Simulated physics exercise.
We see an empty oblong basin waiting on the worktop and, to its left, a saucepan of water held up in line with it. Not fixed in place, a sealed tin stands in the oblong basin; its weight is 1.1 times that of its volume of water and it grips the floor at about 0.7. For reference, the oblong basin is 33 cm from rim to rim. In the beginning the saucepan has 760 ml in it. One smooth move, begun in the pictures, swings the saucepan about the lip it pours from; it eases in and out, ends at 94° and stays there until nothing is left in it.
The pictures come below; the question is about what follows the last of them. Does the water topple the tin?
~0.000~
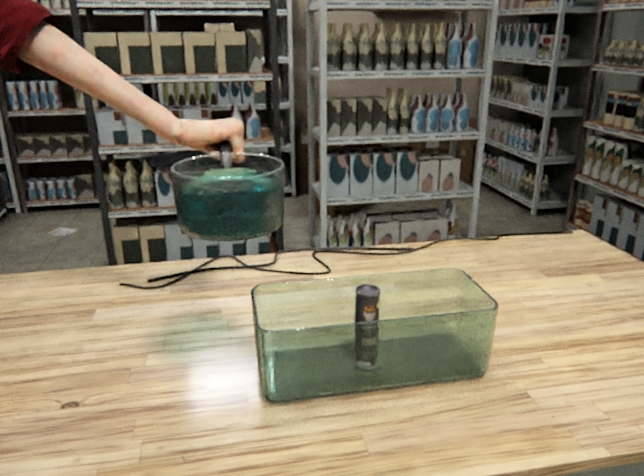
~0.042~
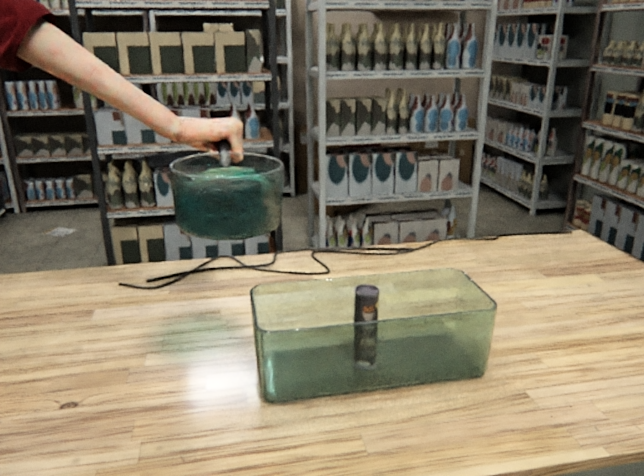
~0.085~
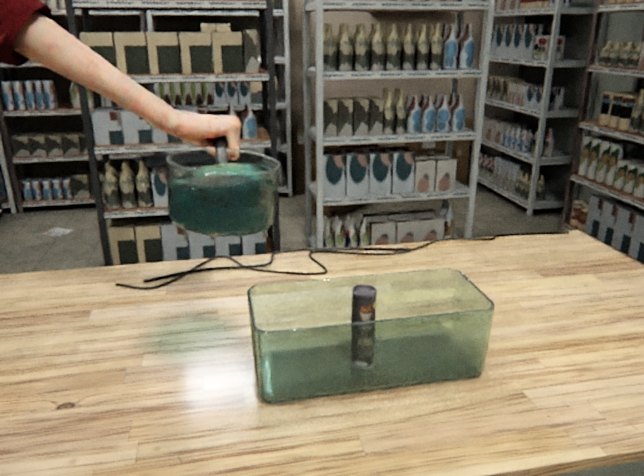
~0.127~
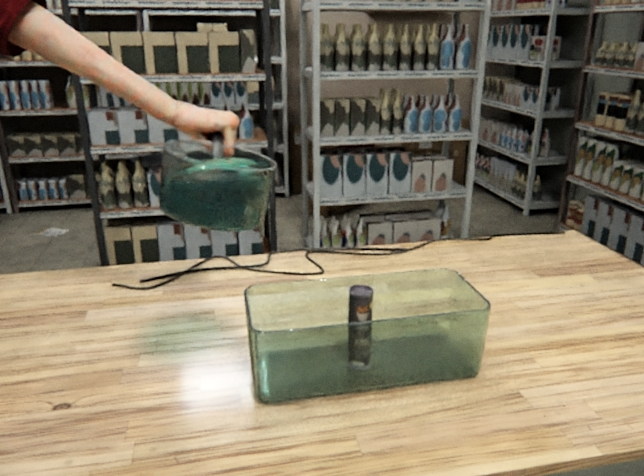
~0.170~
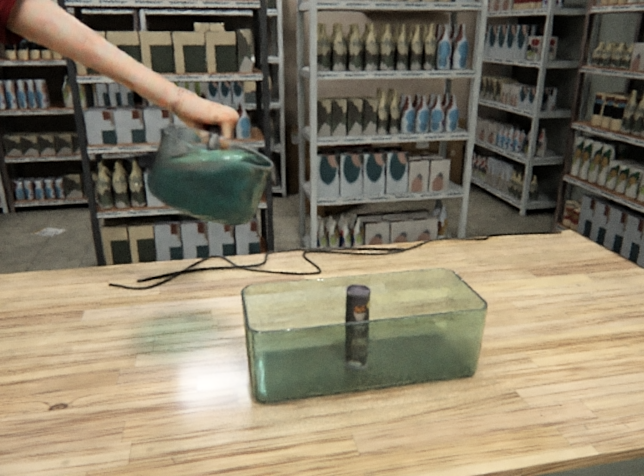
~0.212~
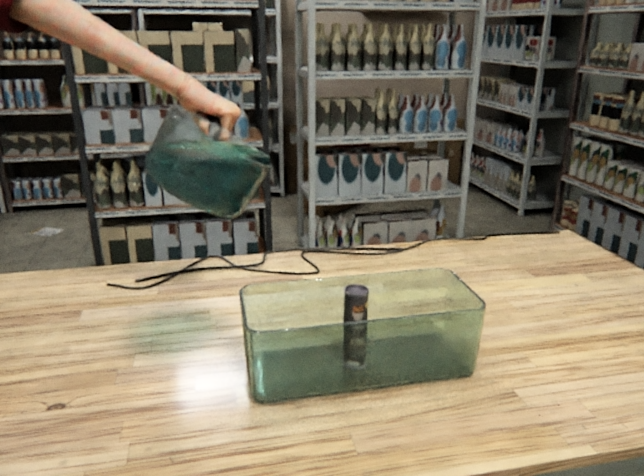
It does not come down.
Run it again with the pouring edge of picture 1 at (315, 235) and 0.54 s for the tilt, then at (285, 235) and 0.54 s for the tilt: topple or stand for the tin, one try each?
First it stays on its base; then it tips over.
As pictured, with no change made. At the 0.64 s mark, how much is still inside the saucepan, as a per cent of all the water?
10 per cent or so.
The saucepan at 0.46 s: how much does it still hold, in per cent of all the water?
I'd estimate some 56 % remains.
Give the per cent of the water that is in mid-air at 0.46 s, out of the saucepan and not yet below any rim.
At that moment, about 44 percent.
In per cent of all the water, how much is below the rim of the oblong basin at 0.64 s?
I'd say roughly 40 in a hundred of it.
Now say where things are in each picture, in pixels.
The first picture shows tilt 0°; pouring edge (283, 164); surface from (177, 182) to (281, 177); the oblong basin's rim runs from (255, 309) to (480, 288); the tin's top is at (368, 293).
The second picture shows tilt 1°; pouring edge (282, 164); surface from (175, 182) to (279, 176).
The third picture shows tilt 6°; pouring edge (279, 165); surface from (170, 180) to (276, 170).
The fourth picture shows tilt 12°; pouring edge (275, 165); surface from (163, 175) to (273, 165).
The fifth picture shows tilt 21°; pouring edge (272, 165); surface from (157, 162) to (270, 159).
The sixth picture shows tilt 31°; pouring edge (270, 165); surface from (153, 147) to (270, 156); 1 per cent is over the edge.
Then, 0.46 s in, the tilt is 89° and 55 per cent is still to pour; the tin stands where it began.
Then, 0.64 s in, the tilt is 94° and 11 per cent is still to pour; the tin stands where it began.
Then, 0.83 s in, the tilt is 94° and 4 per cent is still to pour; the tin stands where it began.
Then, 1.04 s in, the tilt is 94° and 1 per cent is still to pour; the tin stands where it began.
Finally, the tin stands where it began.
